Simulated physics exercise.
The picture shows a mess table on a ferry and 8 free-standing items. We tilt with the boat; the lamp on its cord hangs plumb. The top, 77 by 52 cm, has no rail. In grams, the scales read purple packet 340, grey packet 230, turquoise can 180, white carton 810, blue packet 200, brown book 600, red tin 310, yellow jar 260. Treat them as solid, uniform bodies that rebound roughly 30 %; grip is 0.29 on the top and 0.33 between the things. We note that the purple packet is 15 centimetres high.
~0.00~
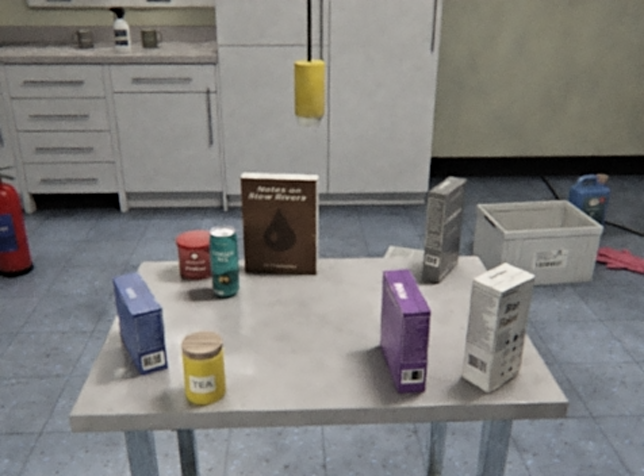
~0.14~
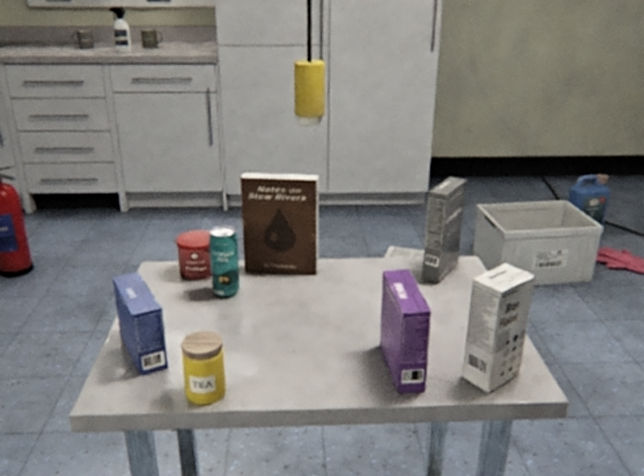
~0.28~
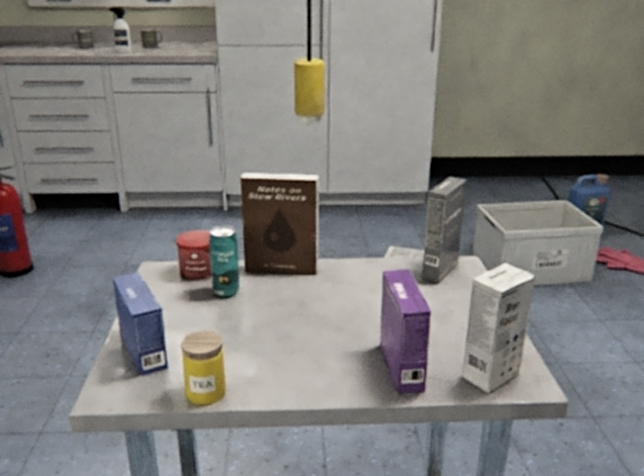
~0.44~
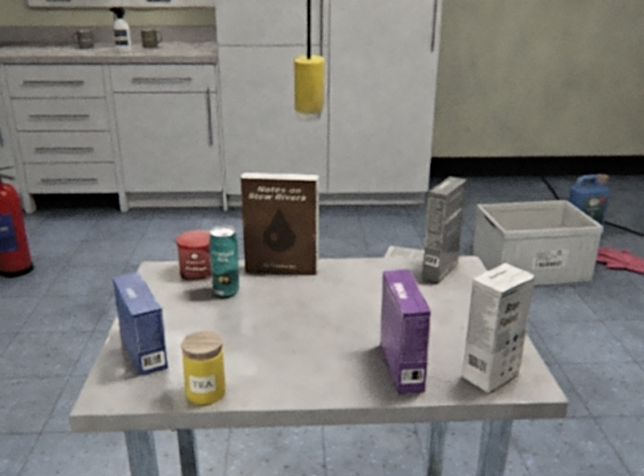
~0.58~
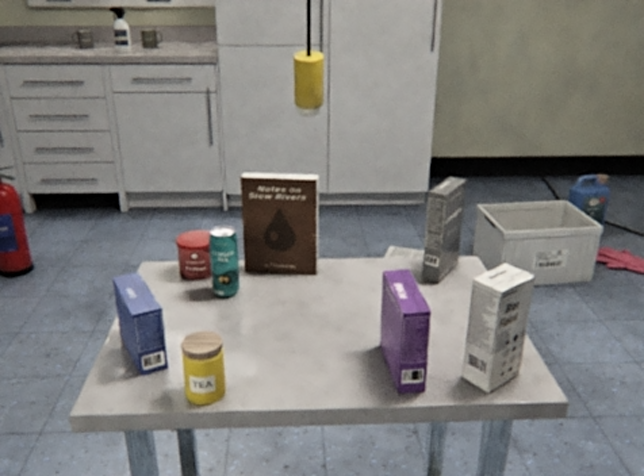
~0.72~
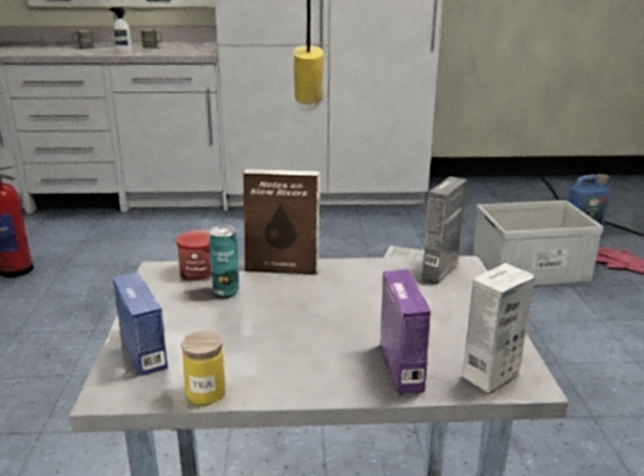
In the video, boxes, a can, a red tin, a yellow jar and a brown book stand on a table as the yellow lamp hanging above shifts slightly upward in view; then the book tilts slightly while the other items stay still.
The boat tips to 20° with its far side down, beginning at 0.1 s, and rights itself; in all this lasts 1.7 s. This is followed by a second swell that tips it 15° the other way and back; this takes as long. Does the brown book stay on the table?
No, it falls off.
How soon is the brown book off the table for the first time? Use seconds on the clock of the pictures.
Around 0.9 s on the clock.
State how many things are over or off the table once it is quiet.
So, 3 in all.
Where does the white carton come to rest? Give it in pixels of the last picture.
In the last picture it sits around (480, 294).
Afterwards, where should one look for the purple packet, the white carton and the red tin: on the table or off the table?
Once it all settles, the purple packet stays on its surface, the white carton stays on its surface and the red tin leaves its surface.
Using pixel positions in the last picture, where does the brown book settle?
End position: Roughly (297, 377).
Around 1.22 s, boat heeled 15°, far side down; brown book now off the table; grey packet tipped 4° against what carries it; white carton shifted 7 cm.
Around 1.62 s, boat heeled 2°, far side down; grey packet and red tin now off the table; white carton shifted 12 cm; purple packet shifted 10 cm.
Finally (4.0 s), off the table, grey packet, brown book and red tin; not toppled but over 5 cm from the start, purple packet, turquoise can, white carton, blue packet and yellow jar. In the last view, brown book near (297, 377).
